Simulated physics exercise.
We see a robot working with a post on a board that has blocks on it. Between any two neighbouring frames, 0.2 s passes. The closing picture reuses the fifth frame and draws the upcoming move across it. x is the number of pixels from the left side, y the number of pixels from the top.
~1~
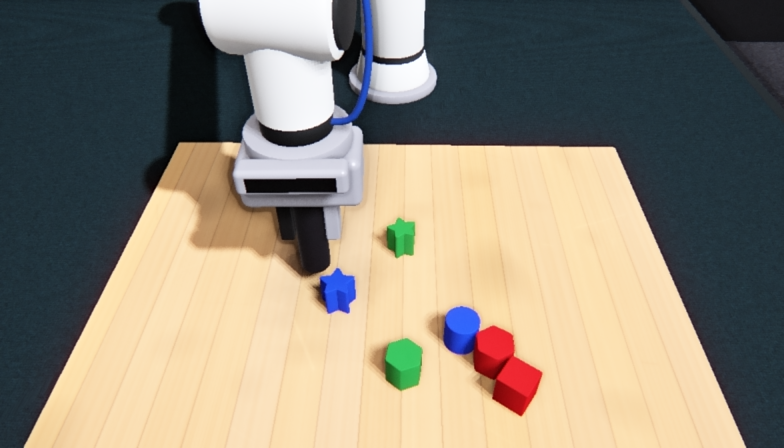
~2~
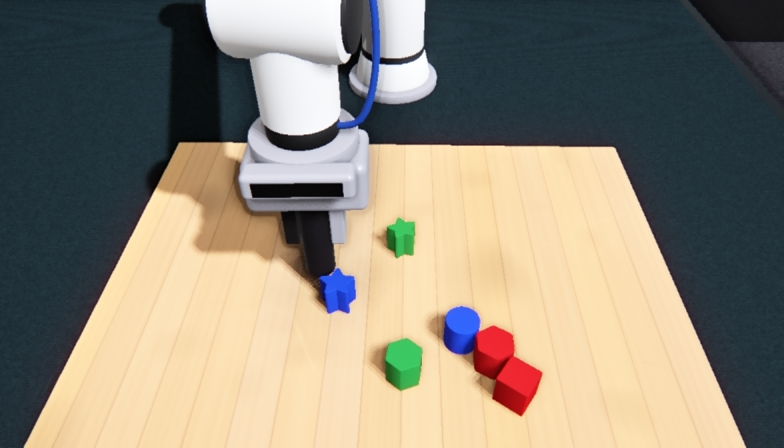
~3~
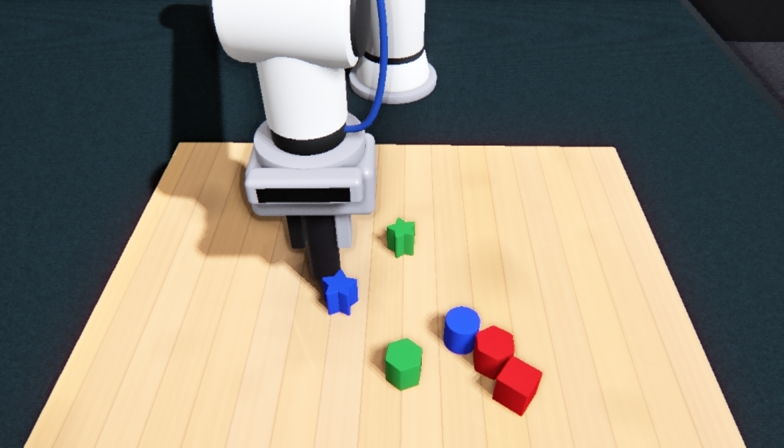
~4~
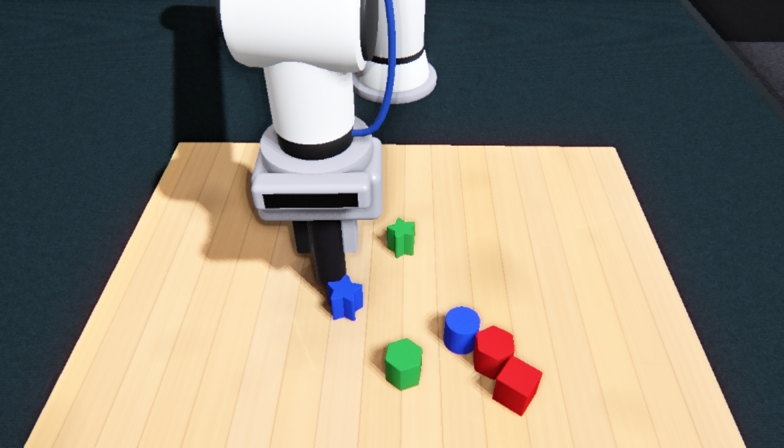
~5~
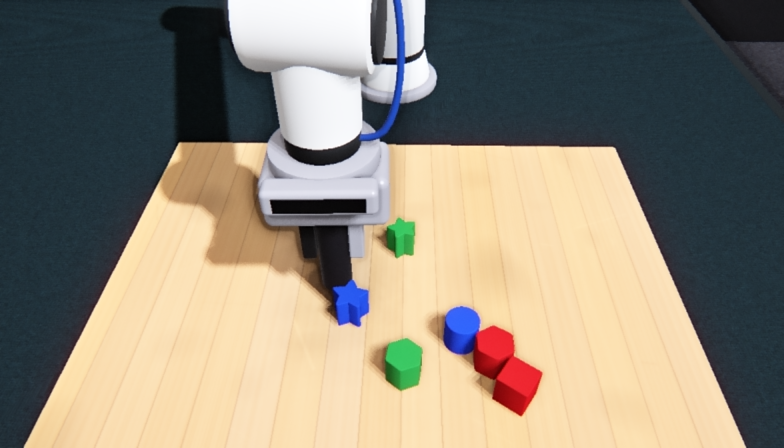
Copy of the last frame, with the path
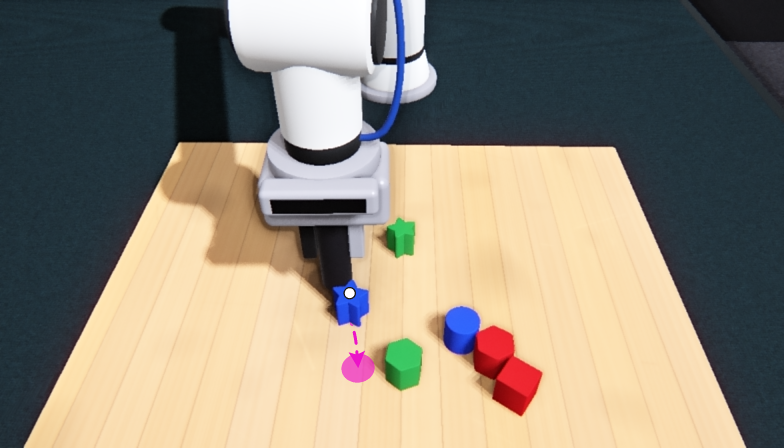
Robot arm lowering its black post toward a blue star block, then nudging it slightly right and nearer across a wooden board.
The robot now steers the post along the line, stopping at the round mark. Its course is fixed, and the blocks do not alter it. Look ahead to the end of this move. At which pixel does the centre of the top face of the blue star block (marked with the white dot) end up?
It is going to be at (377, 367).
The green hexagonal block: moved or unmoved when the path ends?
The block in question is displaced by the end.
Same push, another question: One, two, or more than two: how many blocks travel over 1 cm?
That makes 2 blocks.
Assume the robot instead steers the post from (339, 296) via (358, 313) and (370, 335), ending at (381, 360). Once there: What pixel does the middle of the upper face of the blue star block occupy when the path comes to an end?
The centre of its top face lies at (391, 364).
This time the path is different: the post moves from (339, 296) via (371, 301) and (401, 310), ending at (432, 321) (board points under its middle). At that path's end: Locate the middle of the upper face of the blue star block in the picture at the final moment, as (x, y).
The spot you're after is about (369, 303) in the image.
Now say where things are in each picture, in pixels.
The first frame shows post's lower end at (316, 263); blue star block at (337, 281); green hexagonal block at (404, 354).
The second frame shows post at (321, 267); blocks still.
The third frame shows post at (326, 271); blue star block at (339, 283).
The fourth frame shows post at (332, 276); blue star block at (344, 288).
The fifth frame shows post at (338, 281); blue star block at (350, 293); green hexagonal block at (404, 354).
Drawn move, from (339, 296) through (349, 317) and (356, 341) to (358, 368); the dot is on the blue star block.
On the path given first. Halfway along, post at (352, 314); blue star block at (367, 328).
At the end, post at (357, 353); blue star block at (377, 367), turned 15° anticlockwise; green hexagonal block at (414, 366), turned 40° anticlockwise.
